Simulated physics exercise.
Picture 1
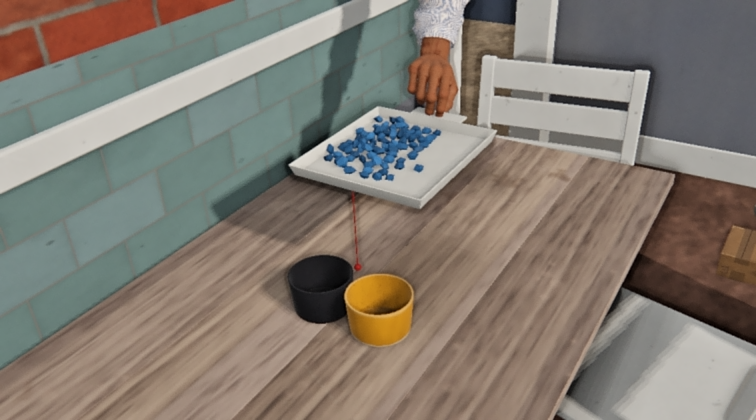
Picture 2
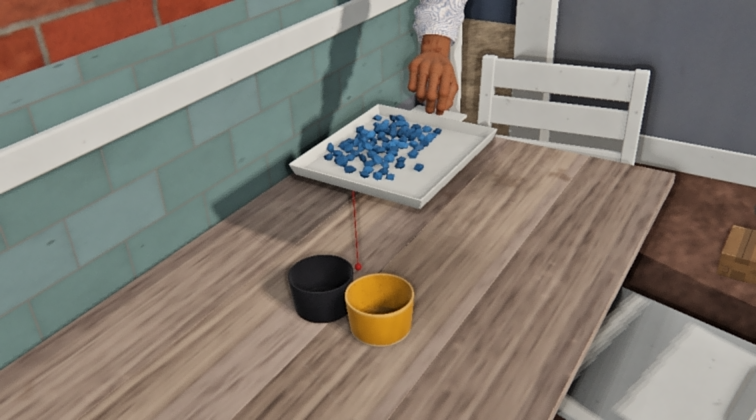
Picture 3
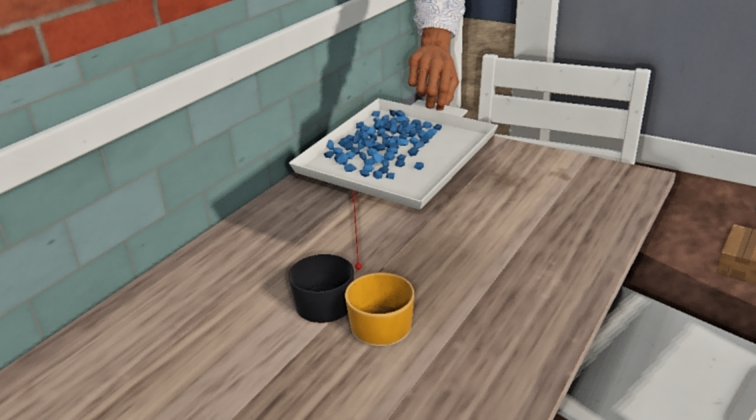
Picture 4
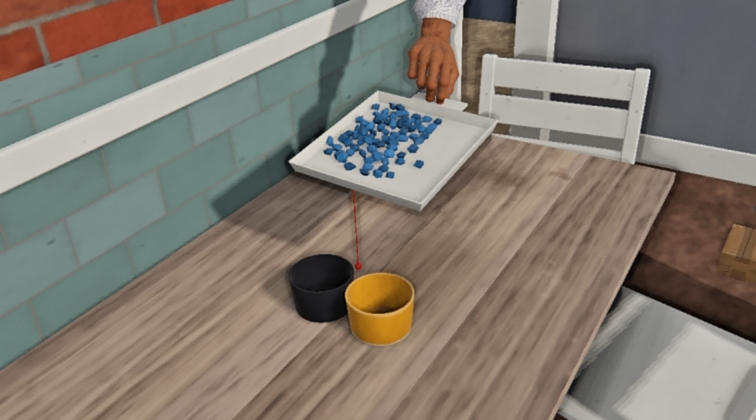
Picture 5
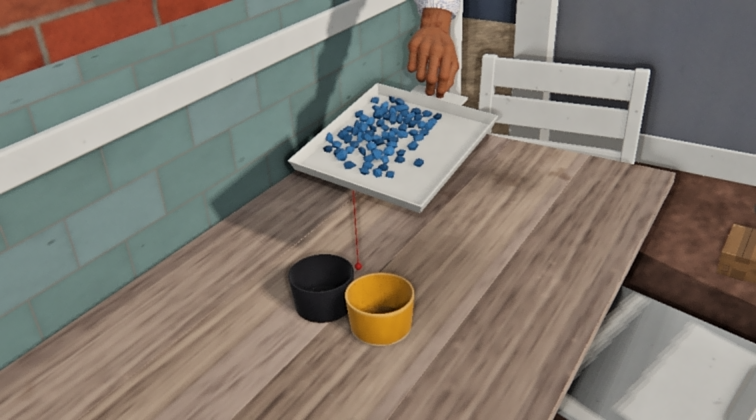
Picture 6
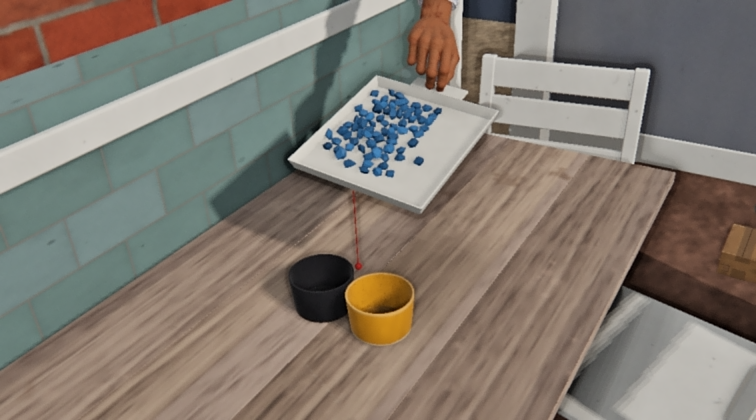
A hand gradually tilting a white tray of blue stones, its far side rising, above black and yellow dishes on a wooden table.
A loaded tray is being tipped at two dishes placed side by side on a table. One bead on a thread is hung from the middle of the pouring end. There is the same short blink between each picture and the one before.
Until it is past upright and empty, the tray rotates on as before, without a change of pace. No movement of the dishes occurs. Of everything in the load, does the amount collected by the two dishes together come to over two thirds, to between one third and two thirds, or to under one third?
The dishes end up with a third to two thirds of the load.
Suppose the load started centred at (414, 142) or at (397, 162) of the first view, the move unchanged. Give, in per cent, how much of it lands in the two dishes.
Close to 40 and close to 40 per cent.
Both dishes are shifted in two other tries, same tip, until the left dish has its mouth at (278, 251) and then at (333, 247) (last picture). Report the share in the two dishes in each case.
Close to 0 in a hundred, then close to 0 in a hundred.
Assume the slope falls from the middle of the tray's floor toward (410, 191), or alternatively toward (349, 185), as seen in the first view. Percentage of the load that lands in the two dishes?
You'd get 20 per cent the first time and 50 per cent the second time.
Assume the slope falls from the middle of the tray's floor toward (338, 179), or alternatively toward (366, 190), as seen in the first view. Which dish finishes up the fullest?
Try one - the dish to the left; try two - the dish to the right.
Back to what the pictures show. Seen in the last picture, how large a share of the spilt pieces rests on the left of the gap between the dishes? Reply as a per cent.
That's roughly 10 per cent of the pieces.
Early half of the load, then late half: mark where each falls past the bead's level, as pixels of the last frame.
First roughly (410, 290), then roughly (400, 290).
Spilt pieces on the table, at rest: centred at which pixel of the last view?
Around (432, 351).
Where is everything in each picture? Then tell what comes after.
Corners of the pouring end at (294, 164) and (419, 197), level; middle of the load at (385, 147), aquarium stones; left dish at (303, 304); right dish at (362, 327); bead on its thread at (358, 267), in the first picture.
Corners of the pouring end at (295, 163) and (420, 197), level; middle of the load at (385, 146), in the second picture.
Corners of the pouring end at (295, 162) and (420, 198), tipped barely, lowest at the right corner; middle of the load at (386, 143), in the third picture.
Corners of the pouring end at (294, 161) and (420, 200), tipped a little, lowest at the right corner; middle of the load at (385, 139), in the fourth picture.
Corners of the pouring end at (294, 159) and (420, 203), tipped a little, lowest at the right corner; middle of the load at (385, 135), in the fifth picture.
Corners of the pouring end at (294, 158) and (420, 205), tipped a little, lowest at the right corner; middle of the load at (385, 132); left dish at (303, 303); right dish at (362, 326), in the sixth picture.
Soon after the last picture, tray tipped steeply; most on the tray; a stray few in the right dish; a stray few outside both; a small part in the air.
A little later, tray tipped right over; a small part on the tray; about a quarter in the right dish; about a third outside both; about a quarter in the air.
Later still, tray tipped past a quarter turn; about half in the right dish; about half outside both.
At rest, tray tipped past a quarter turn; about half in the right dish; none in the left dish; about half outside both.
